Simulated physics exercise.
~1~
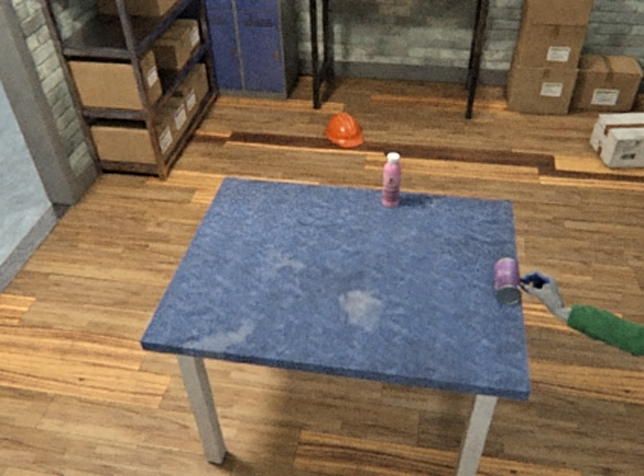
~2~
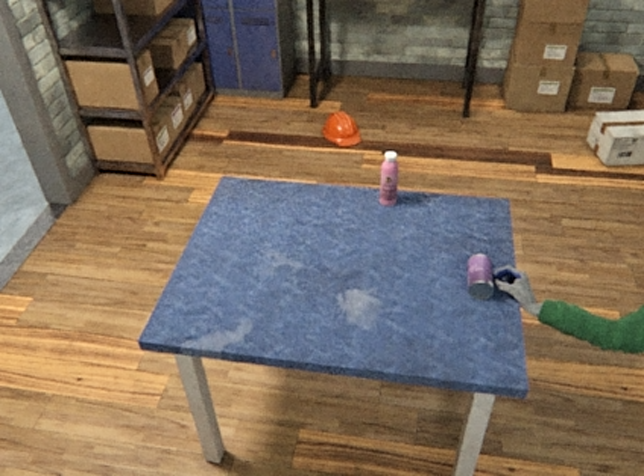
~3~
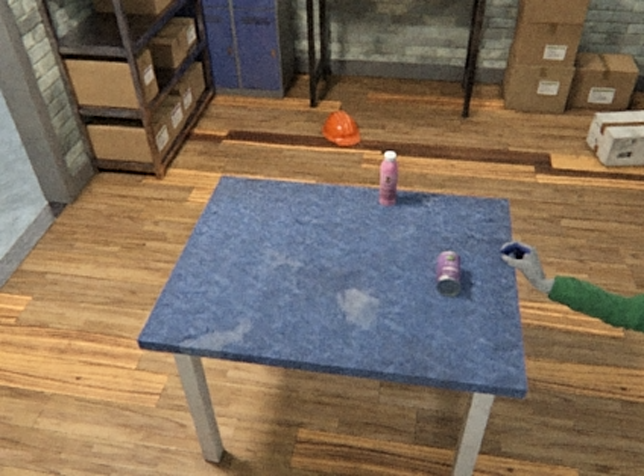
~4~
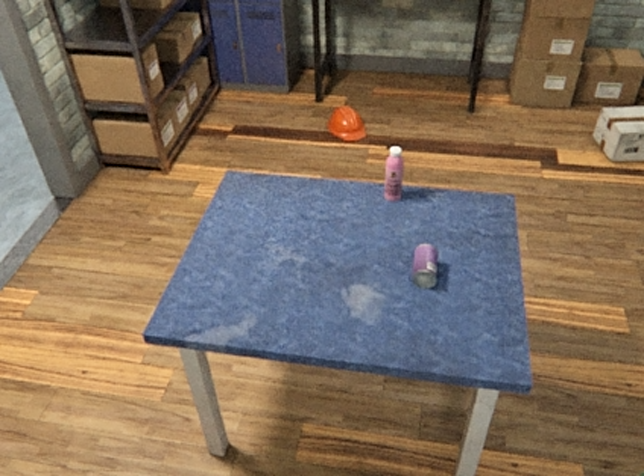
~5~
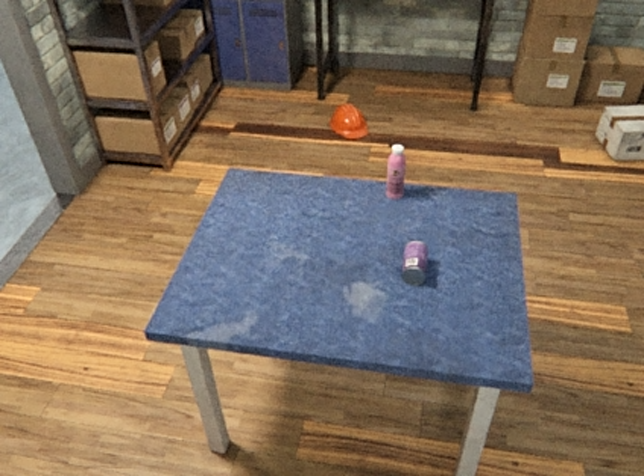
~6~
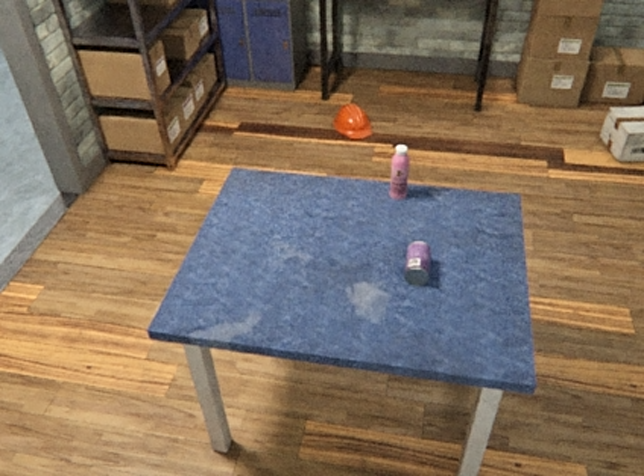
A purple tin lying on its side was pushed left across a blue table by a gloved hand, which let go and drew back; the tin rolled a bit farther, then came to rest still on the tabletop, near an upright pink bottle that never moved.
